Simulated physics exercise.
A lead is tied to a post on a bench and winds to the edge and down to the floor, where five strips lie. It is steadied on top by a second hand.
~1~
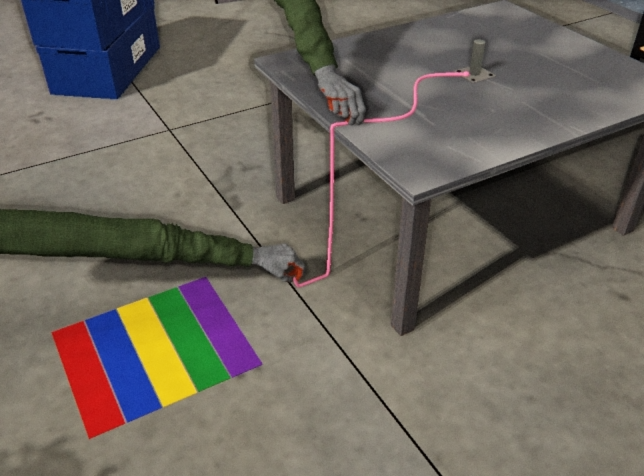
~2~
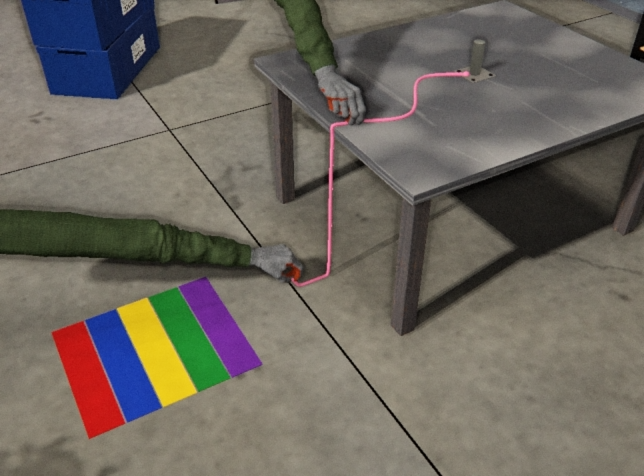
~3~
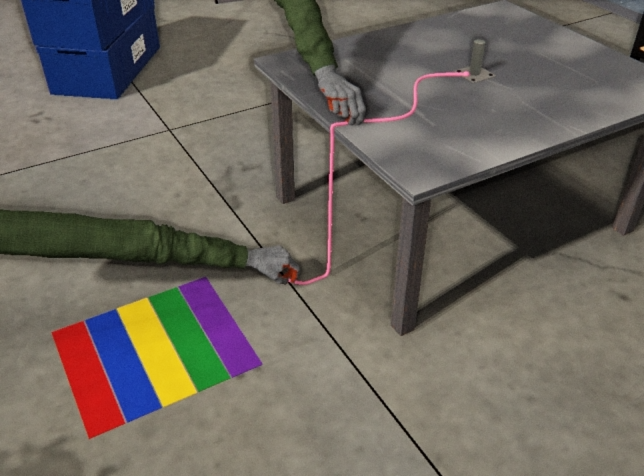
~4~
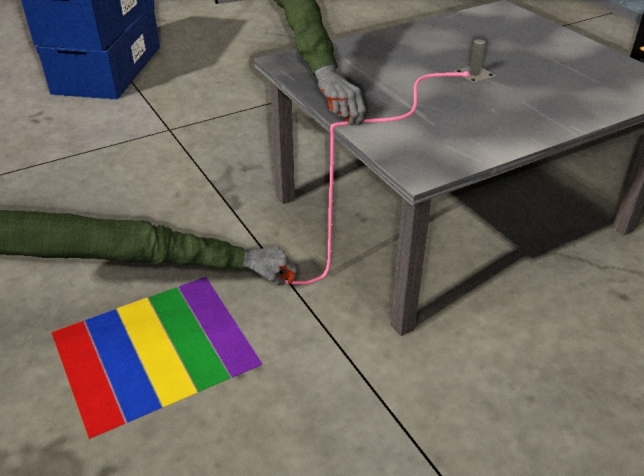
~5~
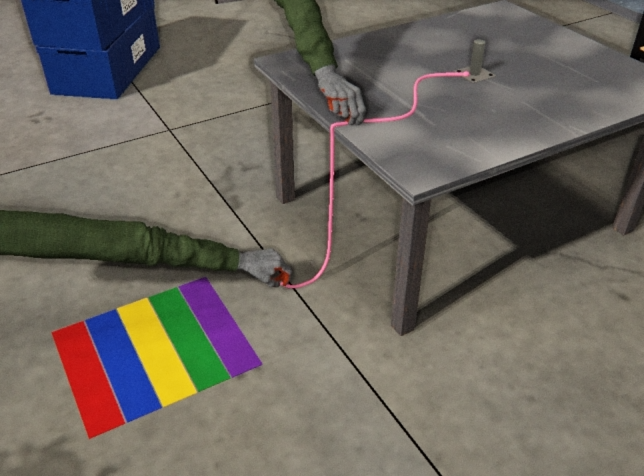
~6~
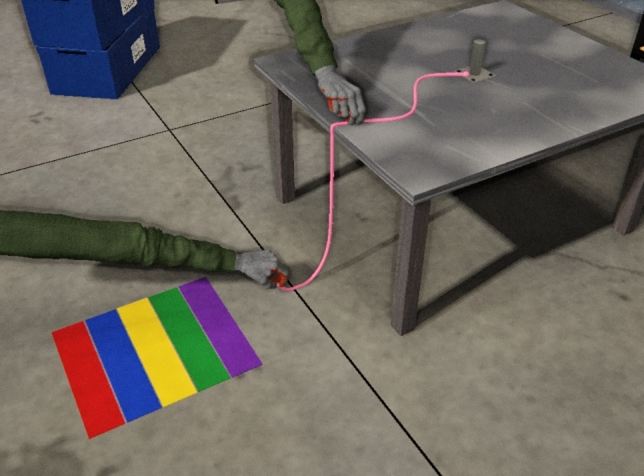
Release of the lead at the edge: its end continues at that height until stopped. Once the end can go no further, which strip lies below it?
The yellow strip lies below it.
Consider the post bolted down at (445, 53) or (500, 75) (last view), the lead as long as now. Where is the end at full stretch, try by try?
In that order, about (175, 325) and (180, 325).
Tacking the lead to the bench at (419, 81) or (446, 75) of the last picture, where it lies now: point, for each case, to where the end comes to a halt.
Roughly (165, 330) and (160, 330).
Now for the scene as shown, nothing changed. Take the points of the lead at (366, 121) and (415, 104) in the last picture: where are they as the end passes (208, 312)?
(335, 127), then (390, 105).
Early on, end near (208, 312); over purple.
Midway, end near (174, 325); over green.
At the end of the slack, end near (153, 333); over yellow. The yellow one.
